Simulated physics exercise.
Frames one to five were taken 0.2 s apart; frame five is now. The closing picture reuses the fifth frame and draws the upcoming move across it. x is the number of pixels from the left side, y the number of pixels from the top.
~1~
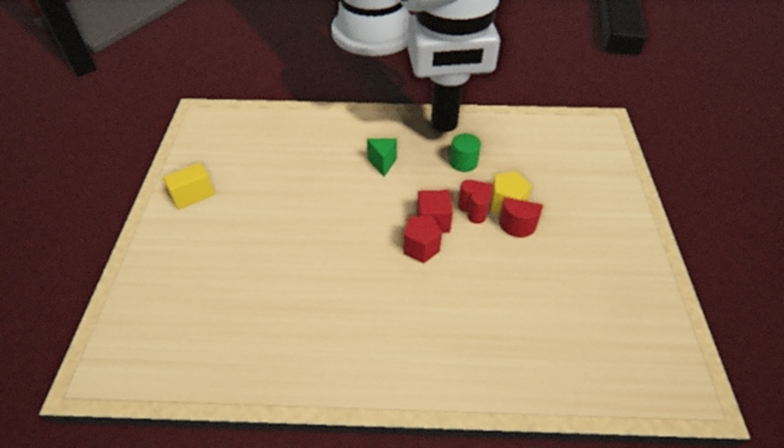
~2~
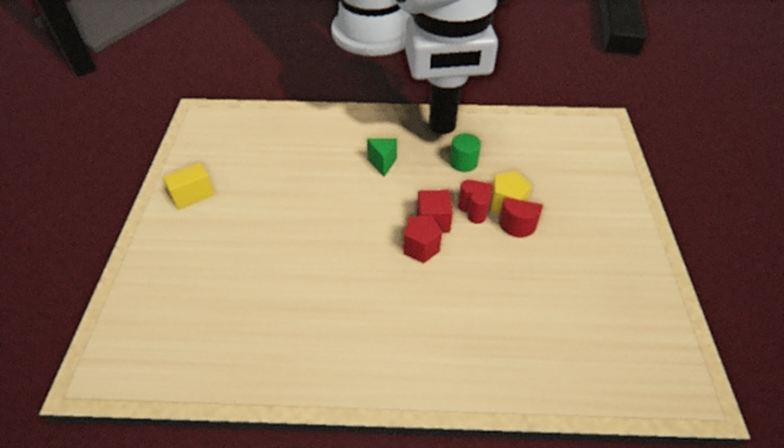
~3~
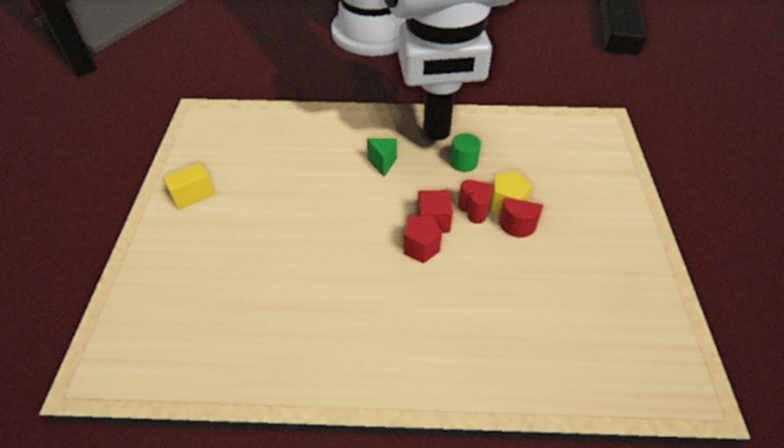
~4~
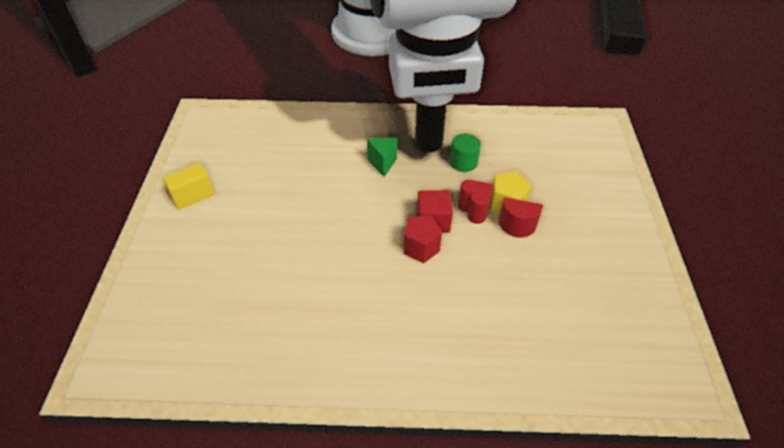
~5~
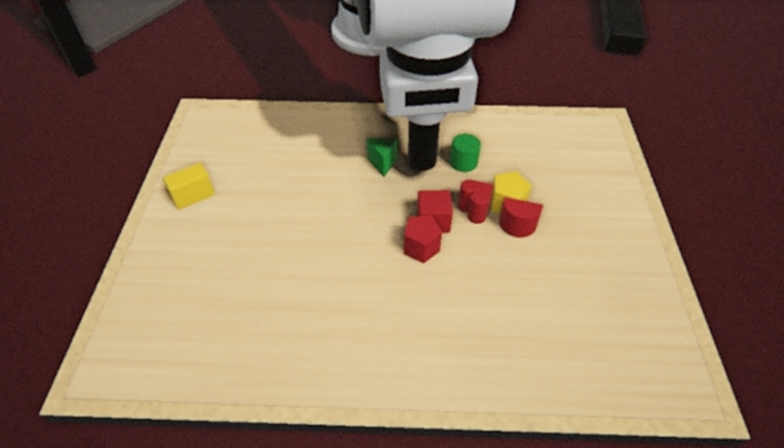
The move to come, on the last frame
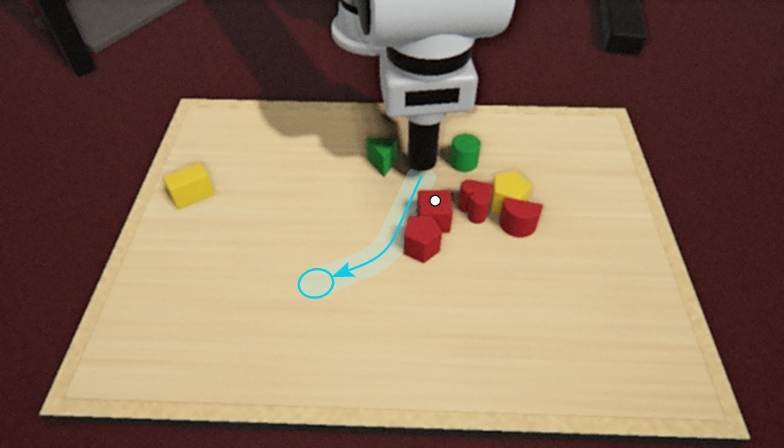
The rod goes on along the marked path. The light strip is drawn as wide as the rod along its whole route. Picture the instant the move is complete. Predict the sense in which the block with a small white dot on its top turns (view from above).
It goes round opposite to clock hands.
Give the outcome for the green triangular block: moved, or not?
Put simply, it stays right there.
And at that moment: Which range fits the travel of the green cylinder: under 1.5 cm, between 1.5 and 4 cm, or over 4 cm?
The answer here is less than 1.5 cm.
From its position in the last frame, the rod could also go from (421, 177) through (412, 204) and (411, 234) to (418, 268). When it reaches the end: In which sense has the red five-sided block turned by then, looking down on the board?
Seen from above, its turn is clockwise.
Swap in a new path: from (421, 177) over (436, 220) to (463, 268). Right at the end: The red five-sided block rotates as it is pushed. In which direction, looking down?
Its rotation is clockwise.
Drawn move, from (421, 177) by way of (403, 217) and (375, 259) to (316, 283); the dot is on the red square.
What follows on the original path. One third of the way, rod (404, 202); red five-sided block (426, 237), turned 25° clockwise; red square (435, 208), turned 40° anticlockwise.
Two thirds of the way, rod (374, 244); red five-sided block (427, 237), turned 30° clockwise; red square (433, 211), turned 65° anticlockwise.
At the end, rod (313, 269); green triangular block still; red five-sided block (427, 237), turned 30° clockwise; red square (433, 211), turned 65° anticlockwise; green cylinder still.
